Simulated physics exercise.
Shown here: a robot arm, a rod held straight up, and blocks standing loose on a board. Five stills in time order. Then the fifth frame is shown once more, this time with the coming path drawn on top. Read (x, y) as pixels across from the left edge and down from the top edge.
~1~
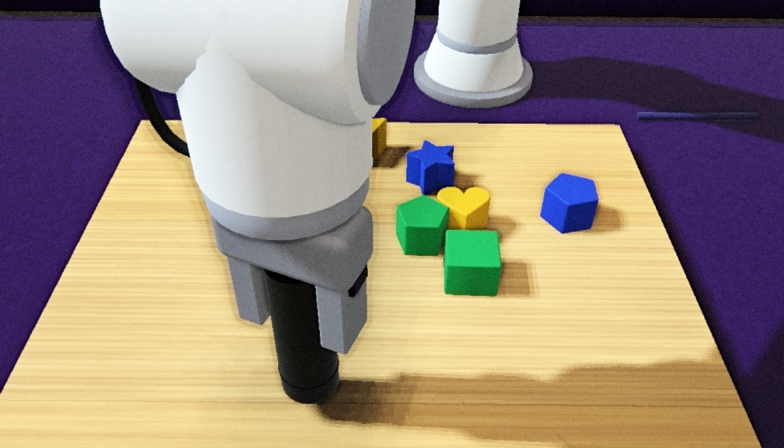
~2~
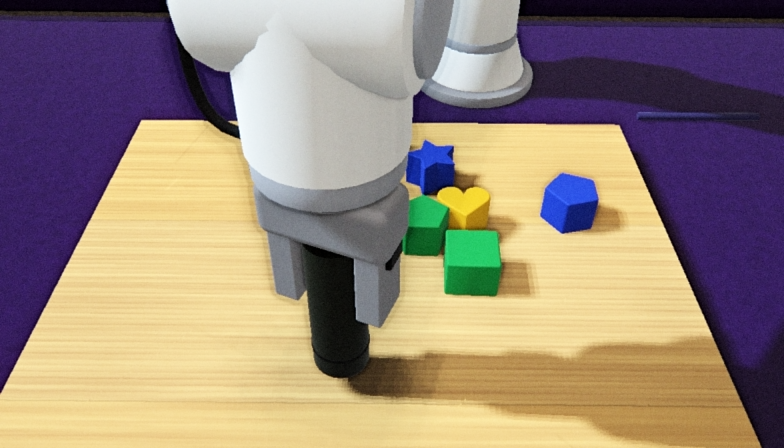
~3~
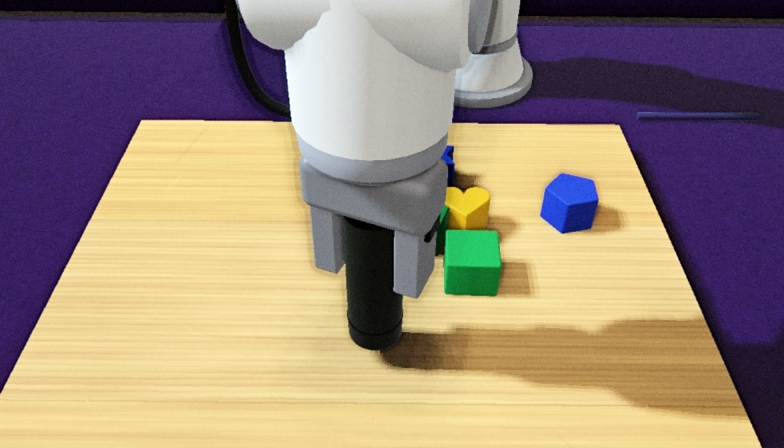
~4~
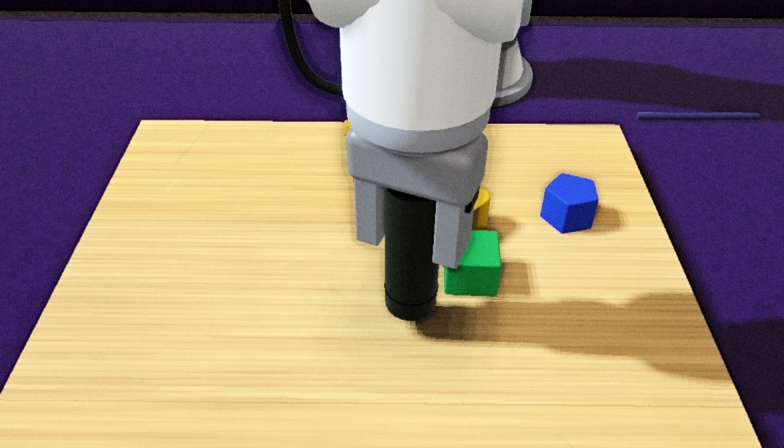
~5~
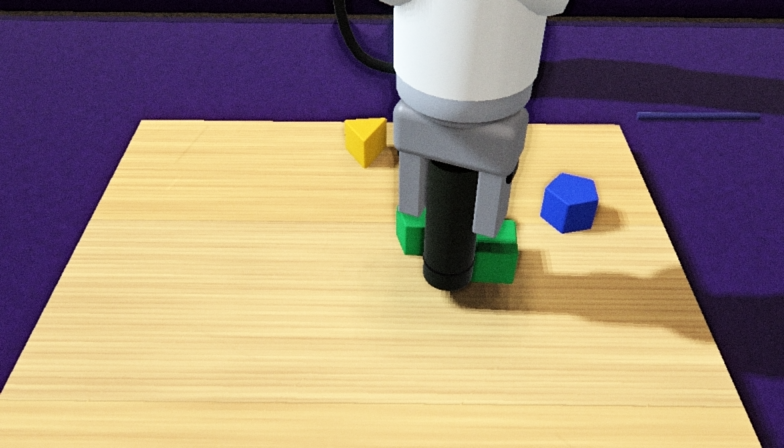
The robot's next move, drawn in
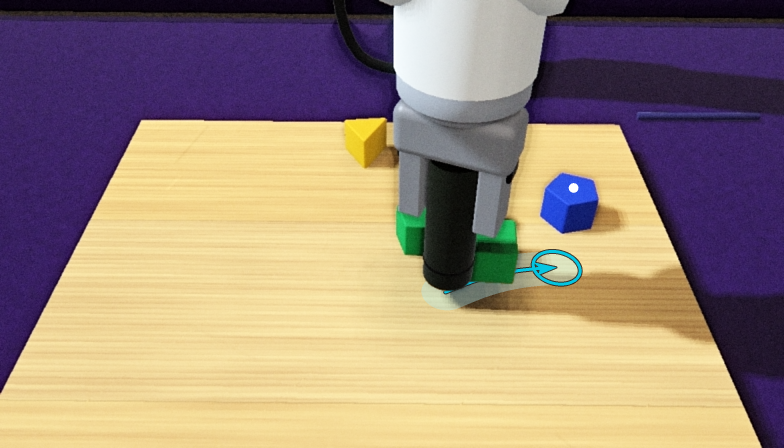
On a pale wooden board, a robot arm moved an upright black rod away and to the right, up to the green blocks, nudging the square one slightly aside while the blue pentagon stayed still.
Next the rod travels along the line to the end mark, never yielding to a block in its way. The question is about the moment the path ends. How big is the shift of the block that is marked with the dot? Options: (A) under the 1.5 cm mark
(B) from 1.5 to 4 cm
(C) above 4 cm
(B)
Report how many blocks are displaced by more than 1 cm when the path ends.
Total moved: Two.
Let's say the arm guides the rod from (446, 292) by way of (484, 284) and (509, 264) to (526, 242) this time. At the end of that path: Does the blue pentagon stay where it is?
No - that is not the case.
Path on the board, from (446, 292) over (499, 274) to (557, 267); the dot is on the blue pentagon.
The first path, step by step. Halfway along, rod (502, 257); green four-sided block (528, 212), turned 25° anticlockwise.
At the end, rod (561, 250); green pentagon in place; green four-sided block (552, 205), turned 85° anticlockwise; blue pentagon (578, 176).
